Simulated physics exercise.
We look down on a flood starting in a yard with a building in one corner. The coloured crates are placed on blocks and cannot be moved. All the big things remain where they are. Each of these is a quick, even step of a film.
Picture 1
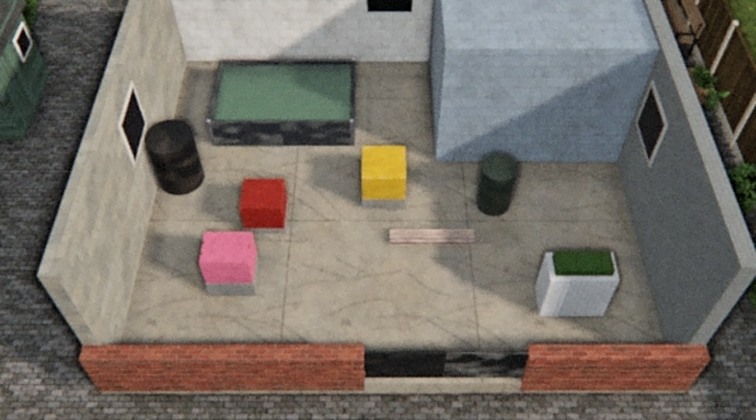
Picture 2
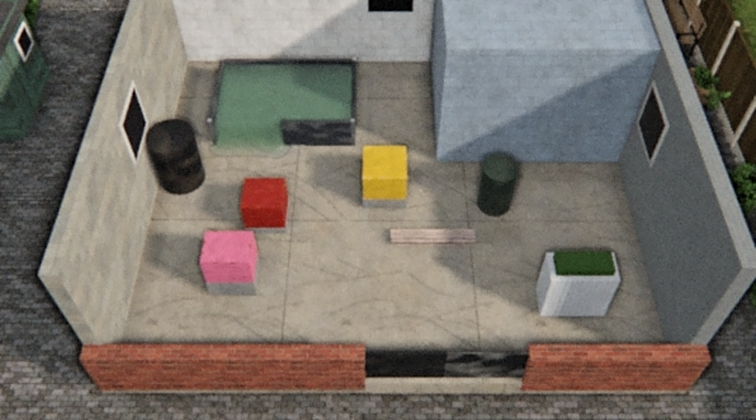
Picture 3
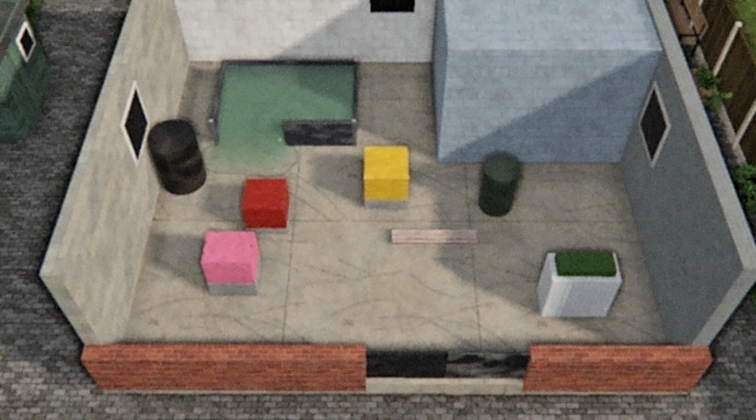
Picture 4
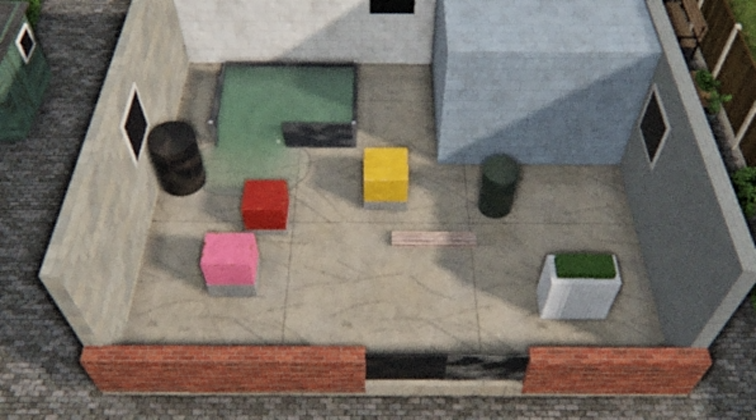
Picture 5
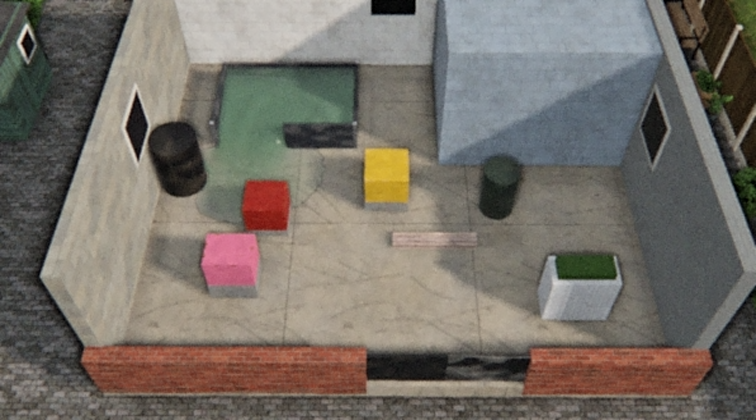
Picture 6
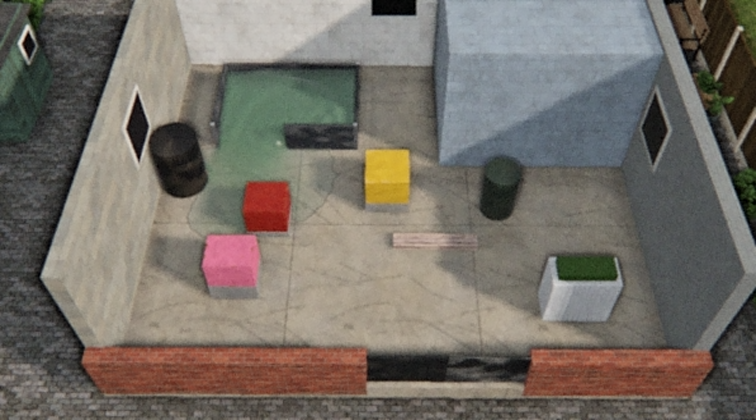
Green water pours from a tank's open front and spreads across the yard around a red block.
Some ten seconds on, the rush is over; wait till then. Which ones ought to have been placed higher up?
In the end: The red crate gets soaked; the yellow crate stays dry; the pink crate stays dry.
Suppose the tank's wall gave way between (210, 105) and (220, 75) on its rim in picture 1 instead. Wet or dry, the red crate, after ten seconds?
Note: Red crate is never reached.
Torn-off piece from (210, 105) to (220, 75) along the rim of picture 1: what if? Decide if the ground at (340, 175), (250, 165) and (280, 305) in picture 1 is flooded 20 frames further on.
The first point is swamped, the second swamped, the third unwetted.
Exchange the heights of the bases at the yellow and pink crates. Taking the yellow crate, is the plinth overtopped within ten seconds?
Yellow: Untouched.
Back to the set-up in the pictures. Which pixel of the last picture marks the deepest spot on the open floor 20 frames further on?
My finger goes to (143, 370).
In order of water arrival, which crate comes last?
That one's the one in yellow.
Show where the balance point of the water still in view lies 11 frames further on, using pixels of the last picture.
Near (263, 160) in the last view.
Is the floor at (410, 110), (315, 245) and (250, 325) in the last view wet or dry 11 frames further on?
First spared, second inundated, third spared.
A moment on, water covers 15 % of the floor; the red crate water round its plinth, the yellow crate water round its plinth, the pink crate water round its plinth.
Next, water covers 30 % of the floor; the red crate water round its plinth, the yellow crate water round its plinth, the pink crate water round its plinth.
Then, water covers 50 % of the floor; the red crate water round its plinth, the yellow crate water round its plinth, the pink crate water round its plinth.
Later, water covers 80 % of the floor; the red crate water round its plinth, the yellow crate water round its plinth, the pink crate water round its plinth.
In the end, water covers 100 % of the floor; the red crate was topped, the yellow crate stayed above the water, the pink crate stayed above the water.
